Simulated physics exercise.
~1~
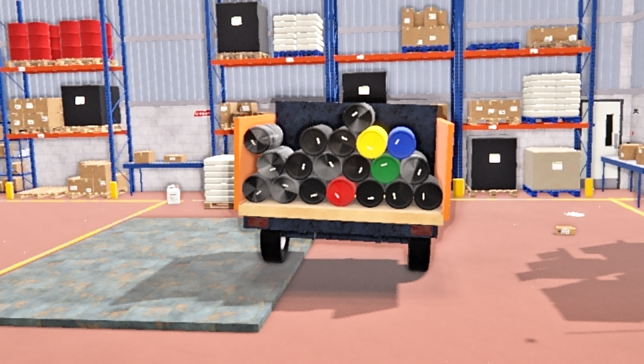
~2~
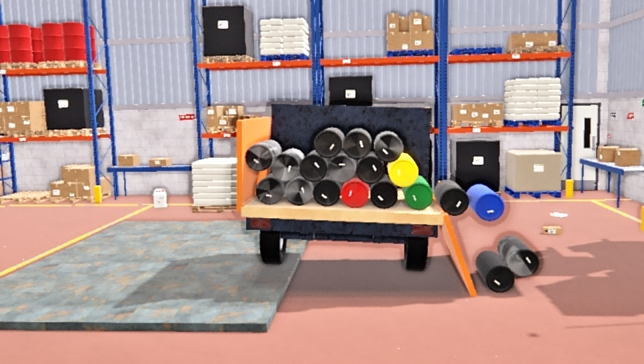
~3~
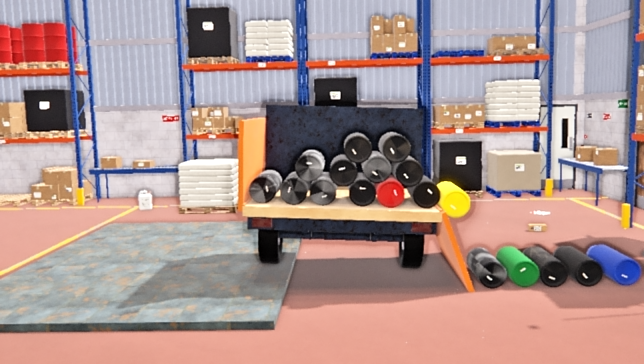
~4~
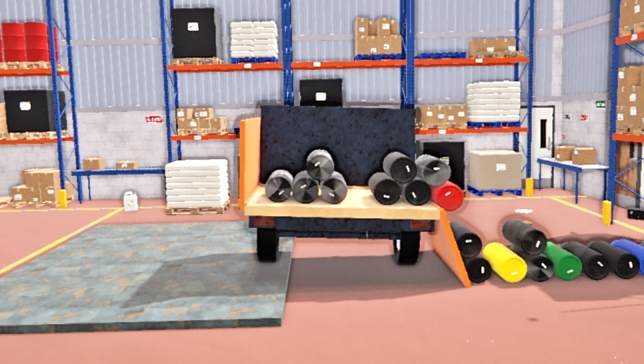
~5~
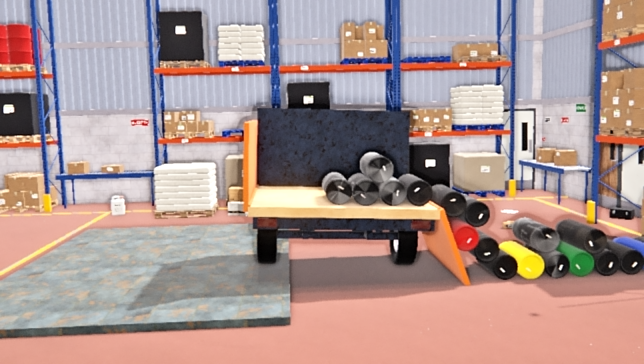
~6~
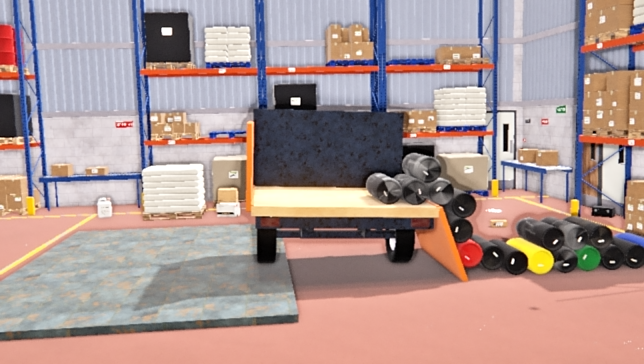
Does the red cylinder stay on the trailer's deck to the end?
No, the red cylinder rolls off the right side and ends up on the ground, as the blue, green and yellow ones do.
